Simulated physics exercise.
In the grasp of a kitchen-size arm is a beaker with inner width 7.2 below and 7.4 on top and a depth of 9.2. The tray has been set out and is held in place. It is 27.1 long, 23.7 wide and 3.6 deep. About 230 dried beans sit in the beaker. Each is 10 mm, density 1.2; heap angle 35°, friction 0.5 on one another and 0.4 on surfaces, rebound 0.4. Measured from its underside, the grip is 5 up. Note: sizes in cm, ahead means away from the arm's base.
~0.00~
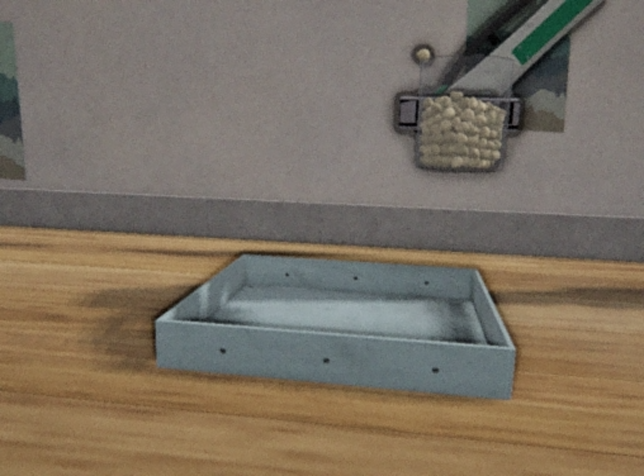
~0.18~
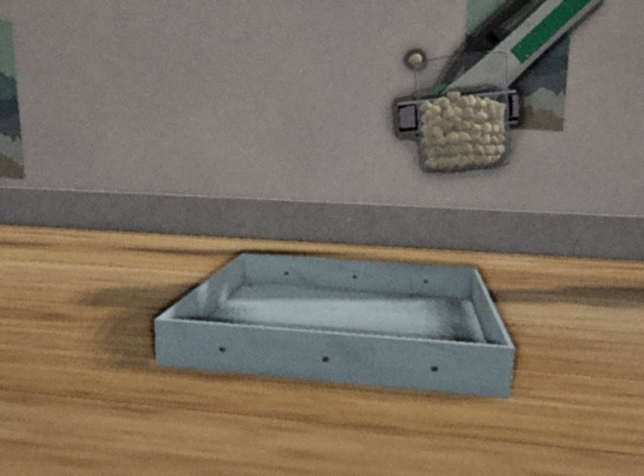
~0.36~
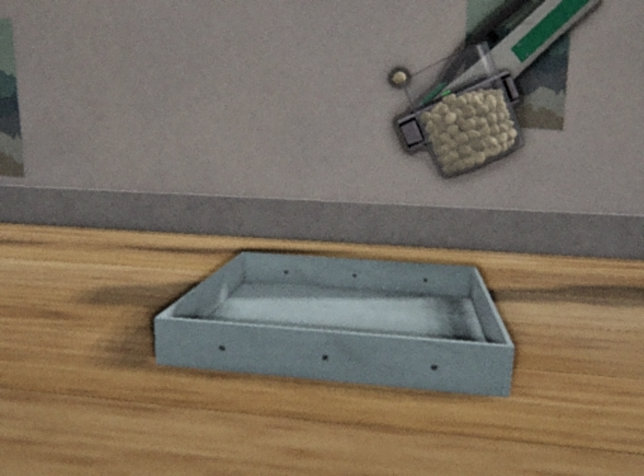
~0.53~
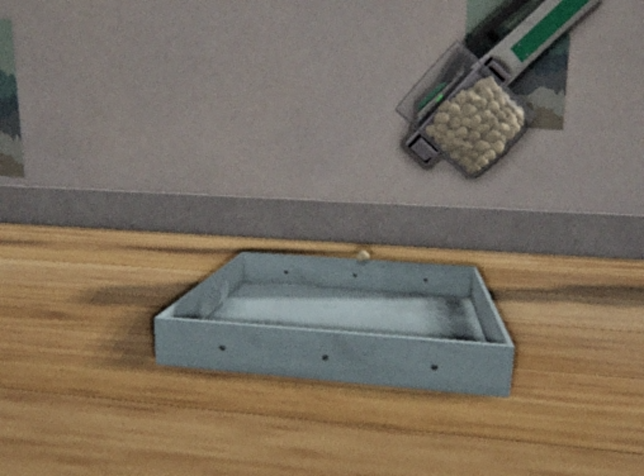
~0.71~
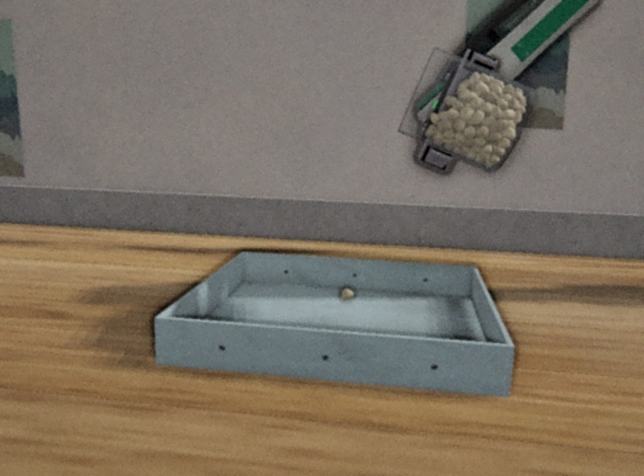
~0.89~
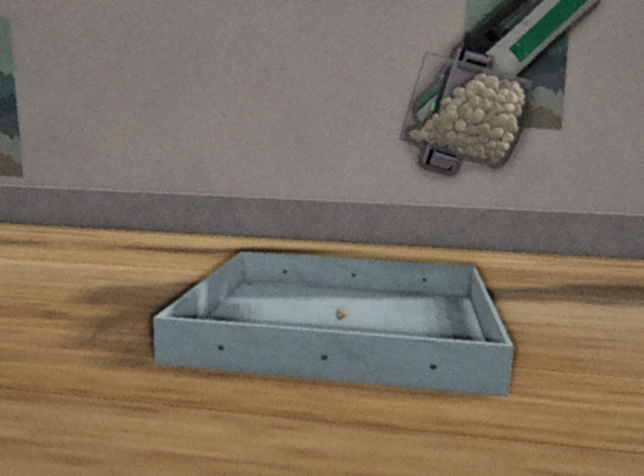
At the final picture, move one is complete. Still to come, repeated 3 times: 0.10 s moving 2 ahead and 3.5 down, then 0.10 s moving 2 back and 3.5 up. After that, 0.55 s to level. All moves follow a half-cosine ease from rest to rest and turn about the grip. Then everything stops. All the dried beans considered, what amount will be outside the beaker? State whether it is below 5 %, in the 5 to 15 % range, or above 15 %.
It is in the 5 to 15 % range.
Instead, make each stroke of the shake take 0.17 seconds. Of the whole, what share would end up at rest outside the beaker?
In that case around 0 per cent.
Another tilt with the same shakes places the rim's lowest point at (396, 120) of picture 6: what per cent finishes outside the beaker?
I'd put it at roughly 5 %.
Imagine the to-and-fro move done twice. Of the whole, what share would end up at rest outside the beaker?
It would come to around 5 %.
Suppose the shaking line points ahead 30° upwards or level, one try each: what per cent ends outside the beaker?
Result: Approx. 80 % and 60 %, one try each.
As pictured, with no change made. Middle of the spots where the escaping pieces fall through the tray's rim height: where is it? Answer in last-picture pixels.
I'd say somewhere around (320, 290).
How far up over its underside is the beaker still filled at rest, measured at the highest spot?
Top of the fill: Near 8.5 cm.
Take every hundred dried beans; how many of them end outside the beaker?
Around 8 in a hundred.
After 1.35 s, tilted 76° forward, highest piece 22 above the table; 224 in the beaker, 5 in the tray, 3 in flight or on a rim.
After 1.81 s, tilted 28° forward, highest piece 24 above the table; 212 in the beaker, 19 in the tray, 1 in flight or on a rim.
After 2.24 s, level, highest piece 25 above the table; 212 in the beaker, 19 in the tray, 1 on the table or floor.
After 3.29 s, level, highest piece 25 above the table; 212 in the beaker, 19 in the tray, 1 on the table or floor.
At rest, 212 in the beaker, 19 in the tray, 1 on the table or floor. That is 9 % outside the beaker.
